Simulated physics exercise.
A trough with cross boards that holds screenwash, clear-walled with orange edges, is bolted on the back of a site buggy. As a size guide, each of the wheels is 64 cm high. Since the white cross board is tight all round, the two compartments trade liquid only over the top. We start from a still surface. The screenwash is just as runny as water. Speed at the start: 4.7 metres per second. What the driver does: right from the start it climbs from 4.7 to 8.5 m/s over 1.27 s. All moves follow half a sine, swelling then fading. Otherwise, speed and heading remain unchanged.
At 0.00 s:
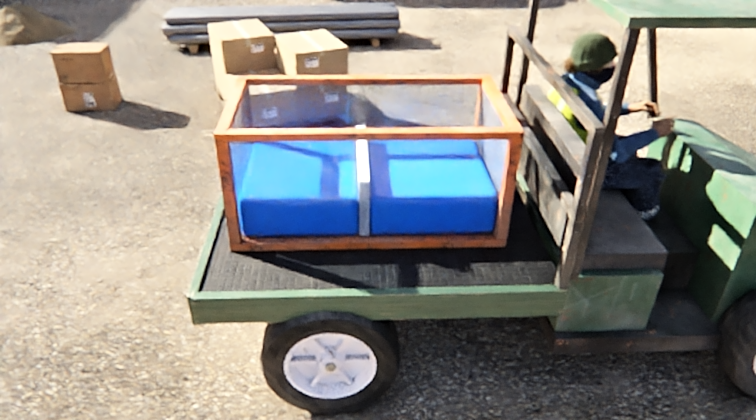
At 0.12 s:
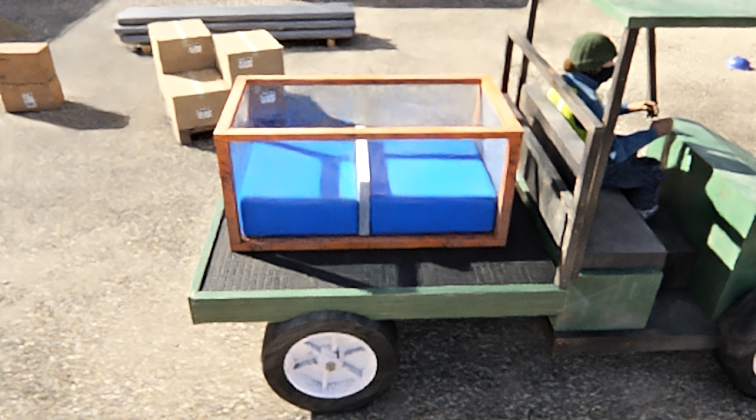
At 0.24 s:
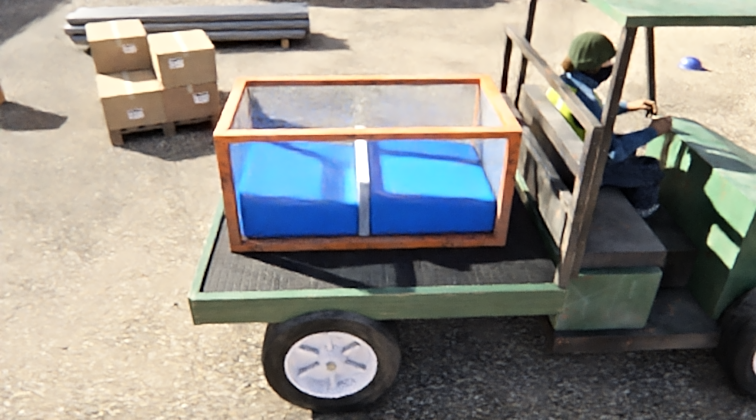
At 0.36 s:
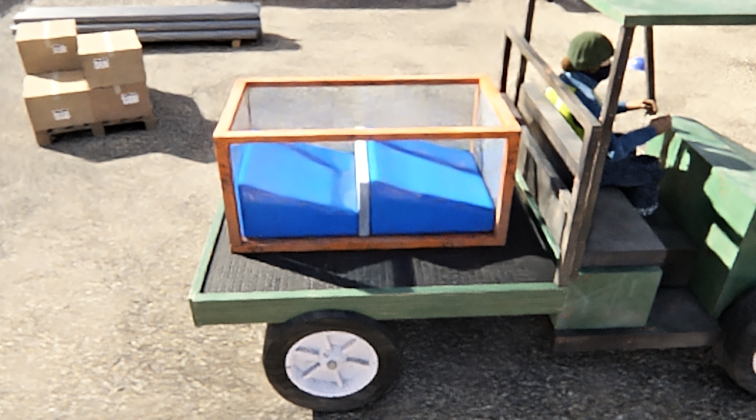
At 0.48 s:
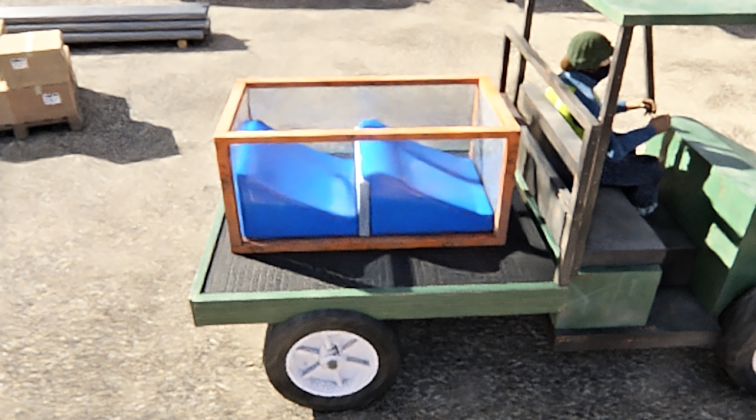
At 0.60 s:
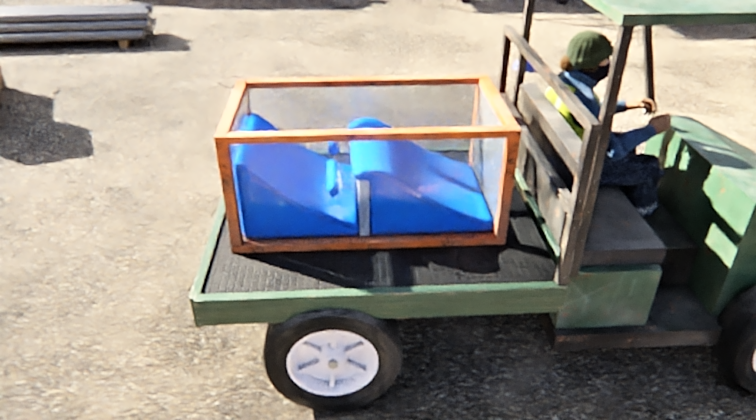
On a gravelly yard, a small green truck drove off to the right past stacked boxes, and the blue liquid in its clear, orange-edged trough tilted, then heaped up toward the left of both compartments.
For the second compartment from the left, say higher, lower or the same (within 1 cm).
I'd say it comes out behind.
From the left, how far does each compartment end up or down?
4 cm up, 3 cm down.
By 0.90 s the compartments hold 25, 19 cm, left to right.
By 1.40 s the compartments hold 26, 19 cm, left to right.
By 1.90 s the compartments hold 26, 19 cm, left to right.
By 4.26 s the compartments hold 26, 19 cm, left to right.
